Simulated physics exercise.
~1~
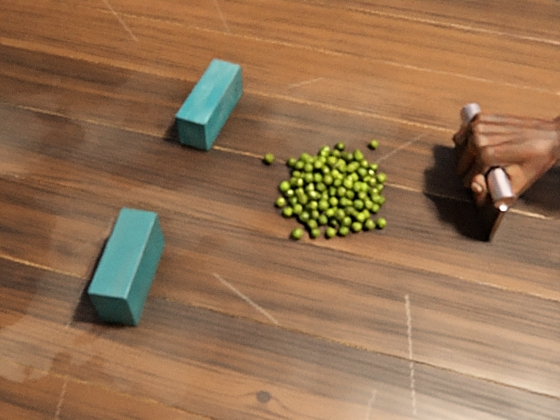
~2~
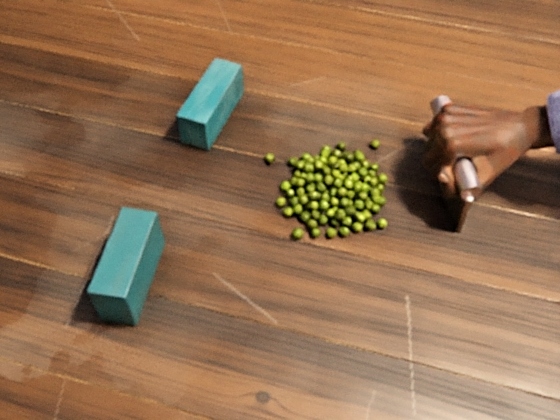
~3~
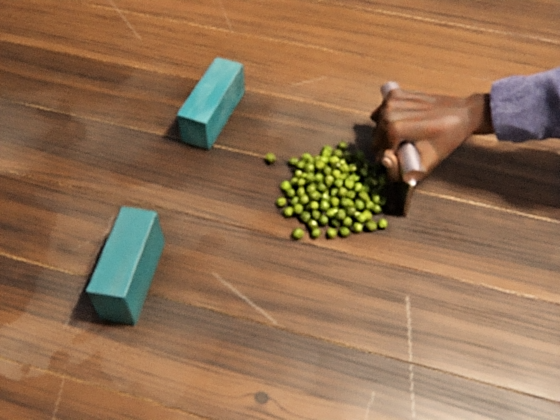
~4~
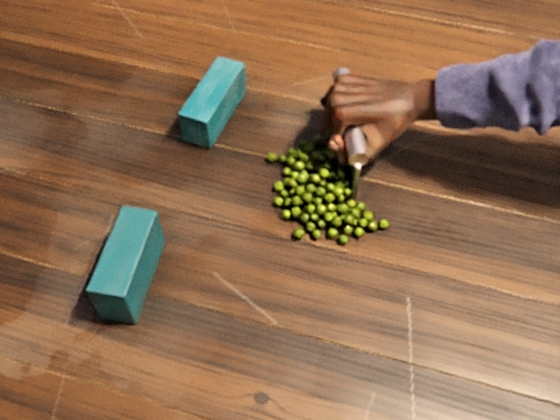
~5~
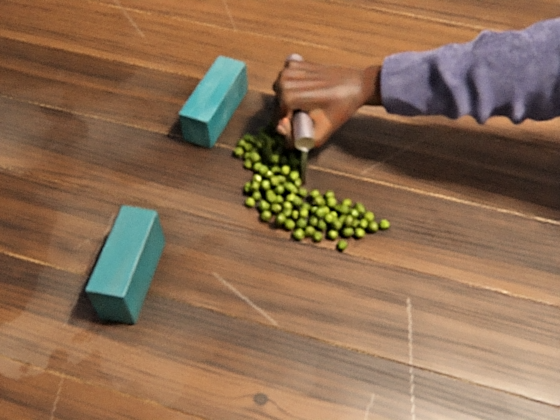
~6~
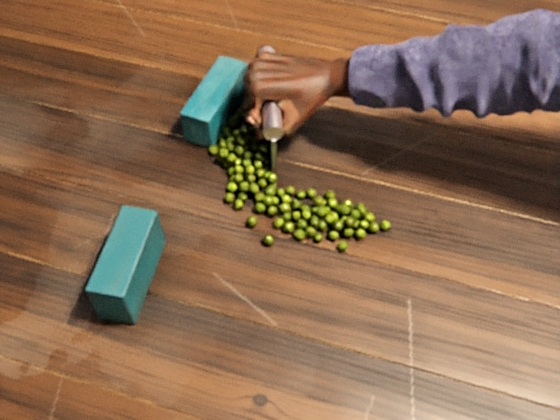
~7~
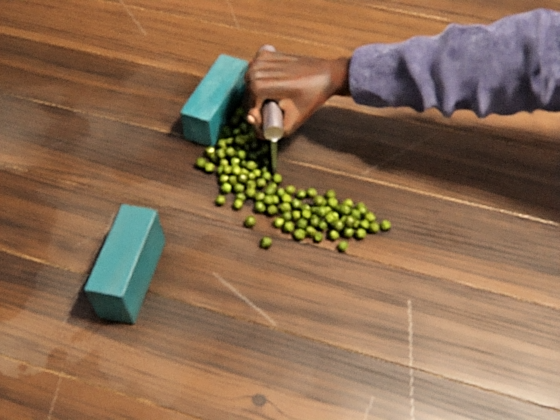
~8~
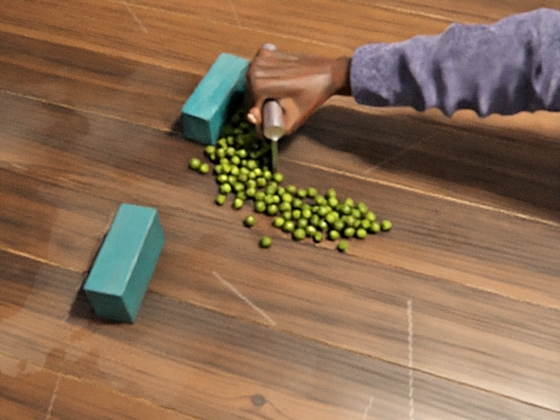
On a wooden surface, a hand pushes a scraper leftward through small green olives, spreading them toward one teal block, then stops.
